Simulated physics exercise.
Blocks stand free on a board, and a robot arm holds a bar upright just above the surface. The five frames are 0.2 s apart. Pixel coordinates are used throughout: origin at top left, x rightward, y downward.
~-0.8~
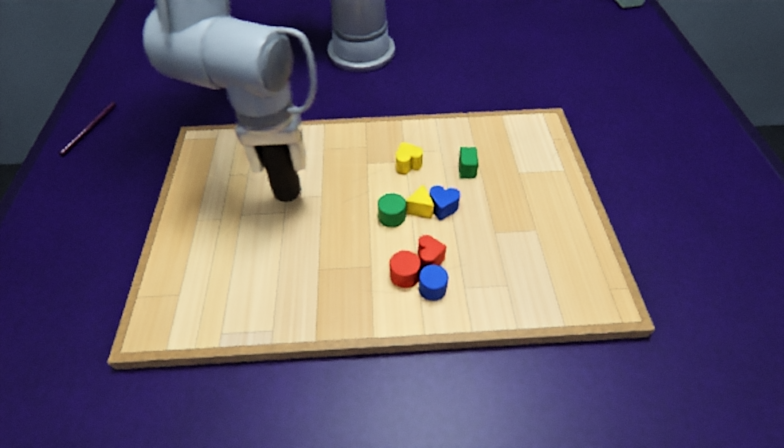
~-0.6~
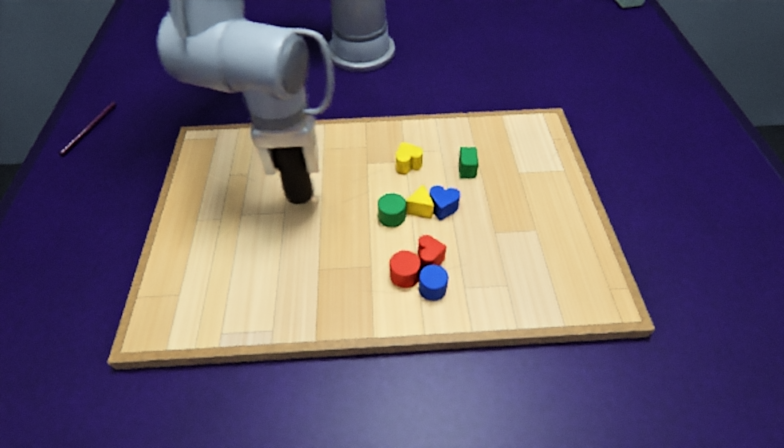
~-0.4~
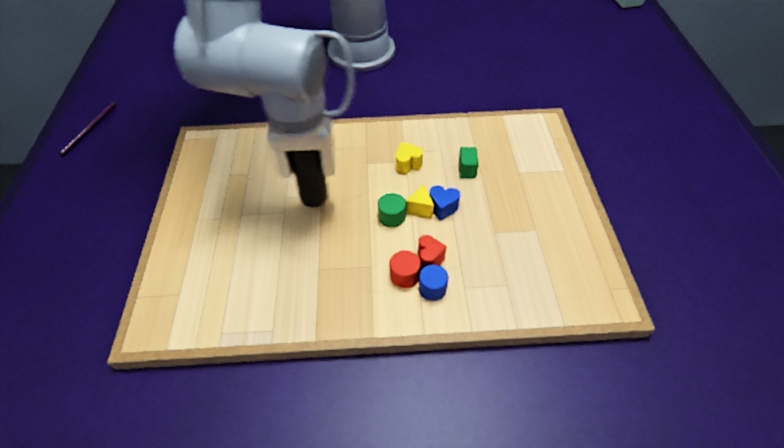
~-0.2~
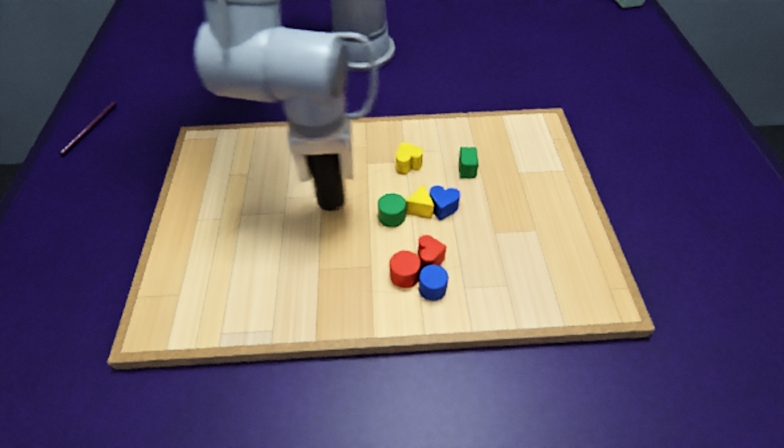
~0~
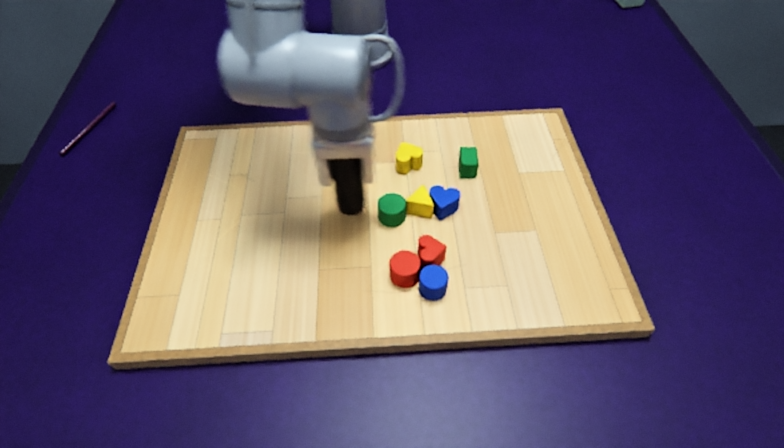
On a wooden board scattered with red, blue, green and yellow blocks, a robot arm moved an upright black bar rightward, bringing it close to the green round block while the blocks stayed still.
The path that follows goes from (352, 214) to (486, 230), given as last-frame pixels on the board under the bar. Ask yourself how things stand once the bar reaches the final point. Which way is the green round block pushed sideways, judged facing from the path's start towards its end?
Shifts right.
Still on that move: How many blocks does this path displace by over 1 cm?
Here I'd predict at least three blocks moving more than 1 cm.
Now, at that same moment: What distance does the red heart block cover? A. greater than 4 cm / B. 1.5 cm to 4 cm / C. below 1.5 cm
My pick is C.
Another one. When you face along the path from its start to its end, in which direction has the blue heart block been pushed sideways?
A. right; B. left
The one that fits is B, left.
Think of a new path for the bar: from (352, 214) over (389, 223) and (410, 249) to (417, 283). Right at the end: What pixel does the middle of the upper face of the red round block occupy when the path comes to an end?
That would be at about pixel (399, 295).
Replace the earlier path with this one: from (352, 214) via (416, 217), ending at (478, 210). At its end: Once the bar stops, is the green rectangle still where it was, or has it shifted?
It is still on its spot.
On the path given first. One third of the way, bar at (396, 210); green round block at (426, 210); yellow triangle at (449, 199), turned 40° anticlockwise; blue heart block at (466, 190), turned 25° anticlockwise.
Two thirds of the way, bar at (442, 215); green round block at (466, 227); yellow triangle at (472, 207), turned 90° anticlockwise; blue heart block at (470, 188), turned 55° anticlockwise.
At the end, bar at (488, 221); green round block at (495, 241); yellow triangle at (499, 200), turned 100° anticlockwise; red heart block still; blue heart block at (470, 188), turned 55° anticlockwise.
